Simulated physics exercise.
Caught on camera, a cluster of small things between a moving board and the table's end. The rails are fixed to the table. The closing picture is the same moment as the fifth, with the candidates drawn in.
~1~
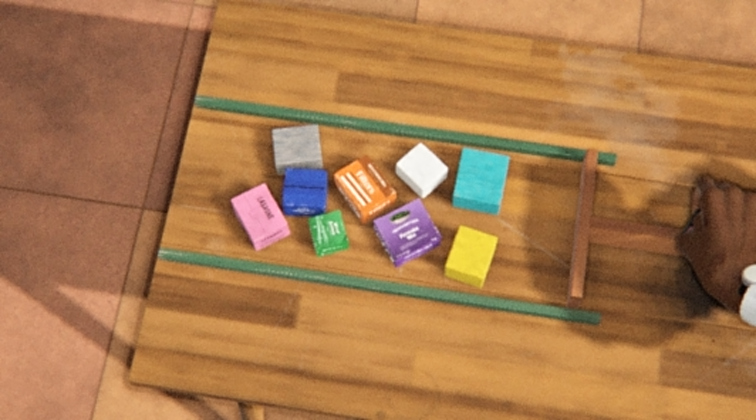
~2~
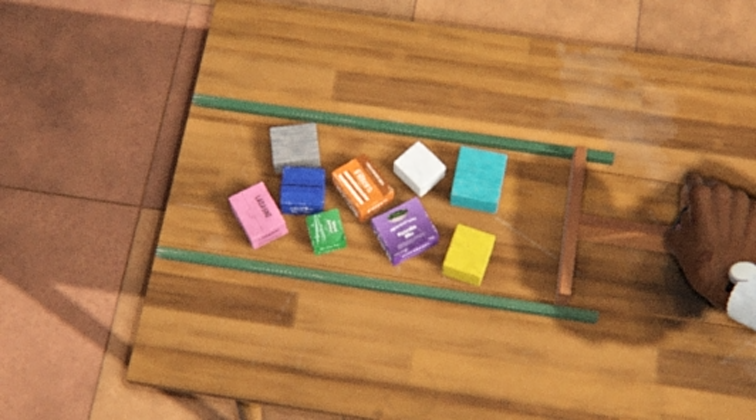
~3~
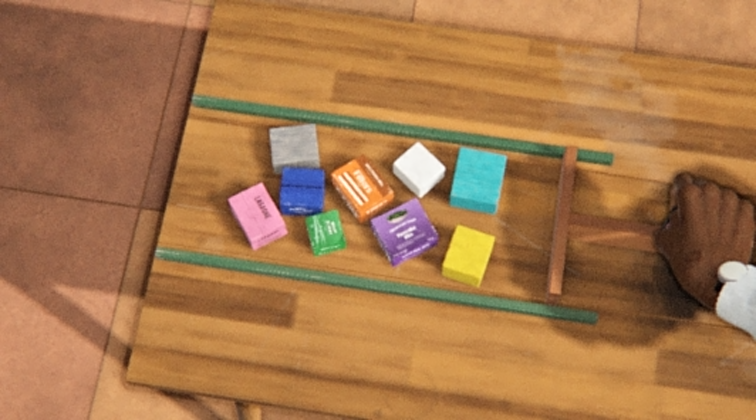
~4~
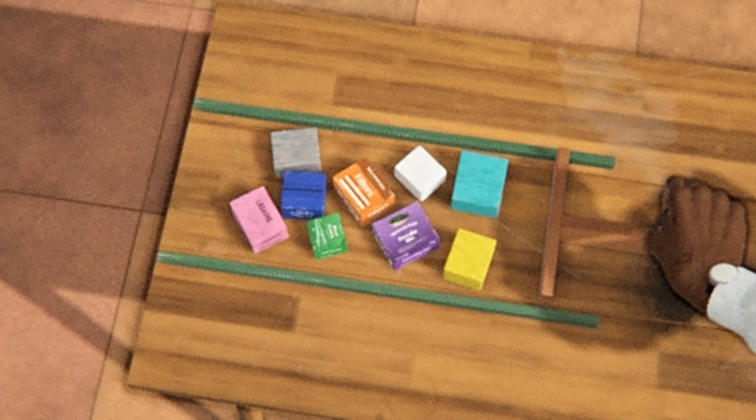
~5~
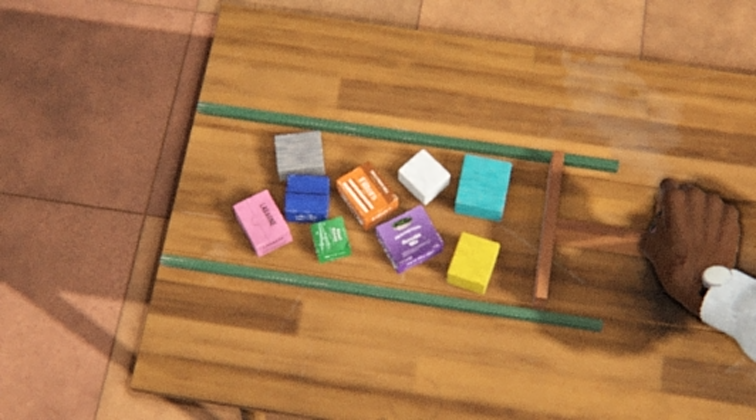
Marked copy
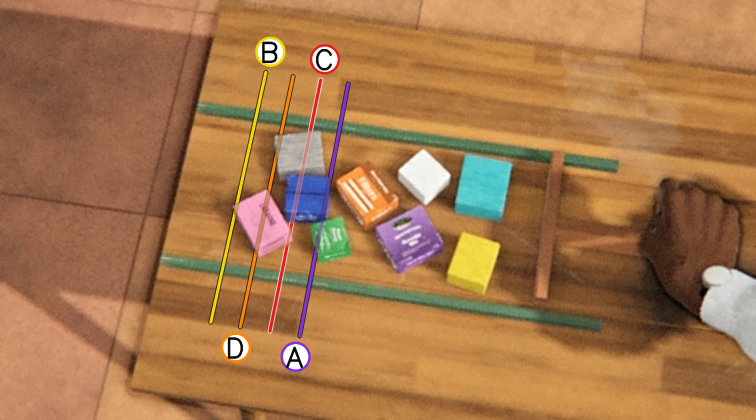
A reddish-brown wooden bar, worked by a dark-skinned hand with a white cuff at the right, slides slowly left between two green strips on a wooden tabletop seen from above. Left of it sit grey, blue, pink, green, orange, purple, white, turquoise and yellow blocks and small boxes, grey uppermost and pink farthest left. The bar never touches them and they keep their places, while the view shifts very slightly.
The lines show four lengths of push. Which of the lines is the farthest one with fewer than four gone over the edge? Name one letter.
At C, and not beyond.
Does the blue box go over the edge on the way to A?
No.
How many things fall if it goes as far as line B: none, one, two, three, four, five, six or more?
In all, six or more.
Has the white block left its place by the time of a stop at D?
By then, yes.
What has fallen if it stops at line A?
It is the pink packet.
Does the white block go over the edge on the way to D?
No.
On the marked copy, A at (325, 205); B at (239, 192); C at (296, 201); D at (268, 197).
With C. Early on, board (459, 209); green box (325, 241); yellow block (426, 258).
Further on, board (368, 196); pink packet (201, 228); blue box (237, 200).
At the end, board (299, 186); pink packet over the edge; blue box over the edge; two fallen.
As for the rest, A is within the limit but short; B drops seven; D drops four.
